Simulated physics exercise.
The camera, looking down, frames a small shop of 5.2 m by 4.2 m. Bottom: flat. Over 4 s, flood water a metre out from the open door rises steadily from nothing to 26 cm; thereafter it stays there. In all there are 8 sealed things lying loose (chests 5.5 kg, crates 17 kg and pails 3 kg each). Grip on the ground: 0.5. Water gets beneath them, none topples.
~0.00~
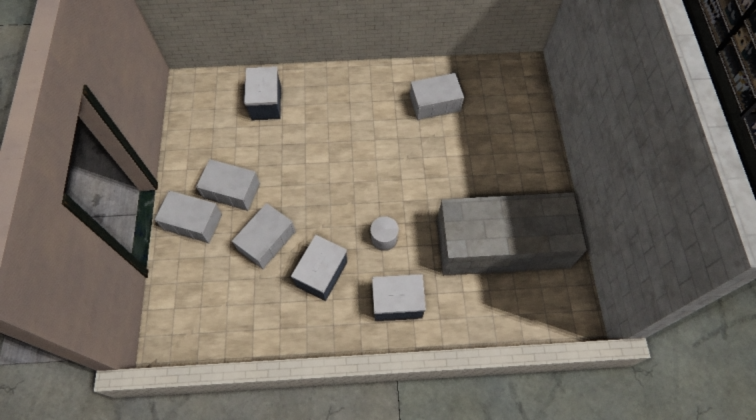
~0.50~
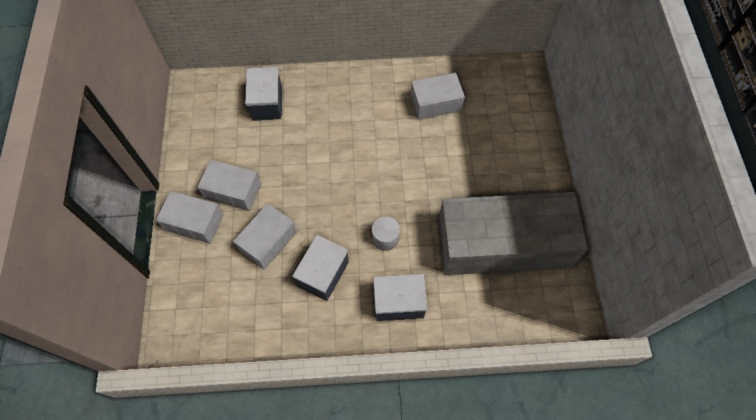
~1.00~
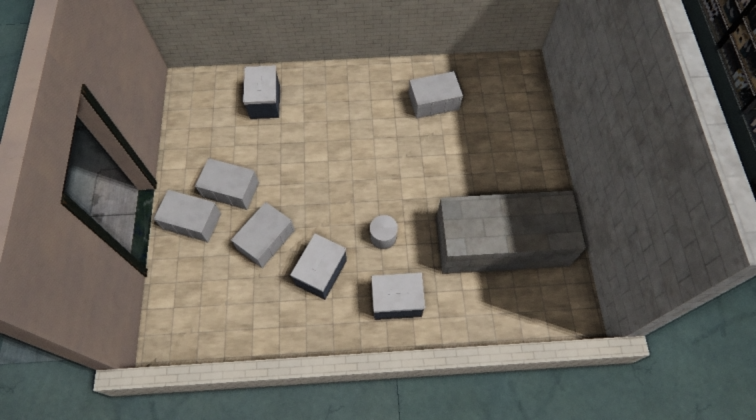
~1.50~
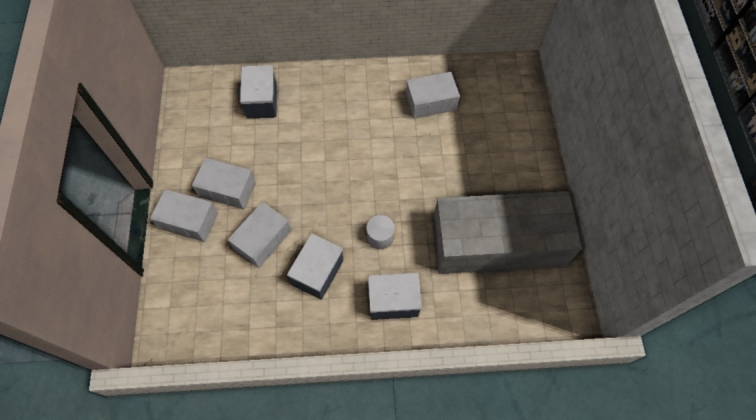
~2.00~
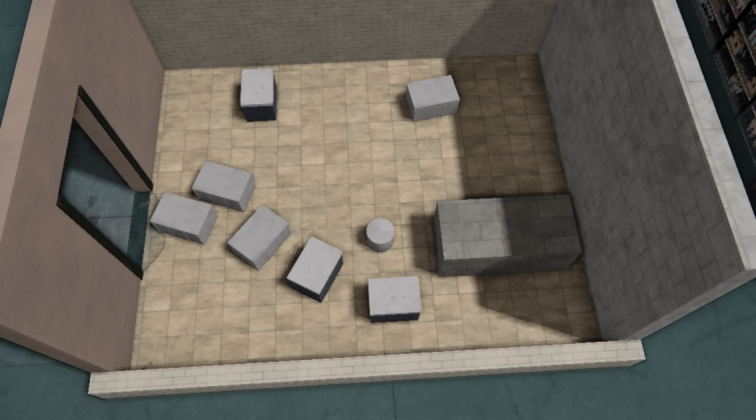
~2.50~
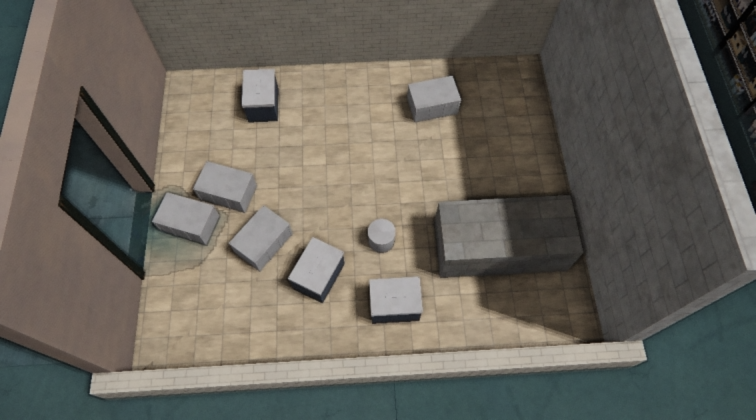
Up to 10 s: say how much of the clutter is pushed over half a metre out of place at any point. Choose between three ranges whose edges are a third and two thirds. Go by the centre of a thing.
The range is the highest, two thirds or more.
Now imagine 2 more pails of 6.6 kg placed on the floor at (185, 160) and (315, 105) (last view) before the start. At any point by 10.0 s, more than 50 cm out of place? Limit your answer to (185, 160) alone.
It comes out lower.
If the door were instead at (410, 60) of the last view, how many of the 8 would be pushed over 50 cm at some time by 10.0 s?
That gives 4 of them.
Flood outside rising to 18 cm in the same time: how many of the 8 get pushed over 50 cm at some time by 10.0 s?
In that case the number is 5.
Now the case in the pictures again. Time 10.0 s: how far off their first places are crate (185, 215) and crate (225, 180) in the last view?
They've ended up 450 cm and 250 cm away, in that order.
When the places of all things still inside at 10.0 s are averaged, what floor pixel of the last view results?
I'd put it close to (447, 184) in the last view.
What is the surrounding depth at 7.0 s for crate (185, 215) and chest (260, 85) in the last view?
Depth approx. 4 cm / 6 cm.
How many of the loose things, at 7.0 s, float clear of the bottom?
It comes to 4.
After 3.5 s 0 of 8 are over 50 cm from their spots; 0 afloat.
After 4.5 s 2 of 8 are over 50 cm from their spots; 0 afloat.
After 7.0 s 6 of 8 are over 50 cm from their spots; 4 afloat.
After 10.0 s 6 of 8 are over 50 cm from their spots, and 7 have been at some point; 8 afloat.
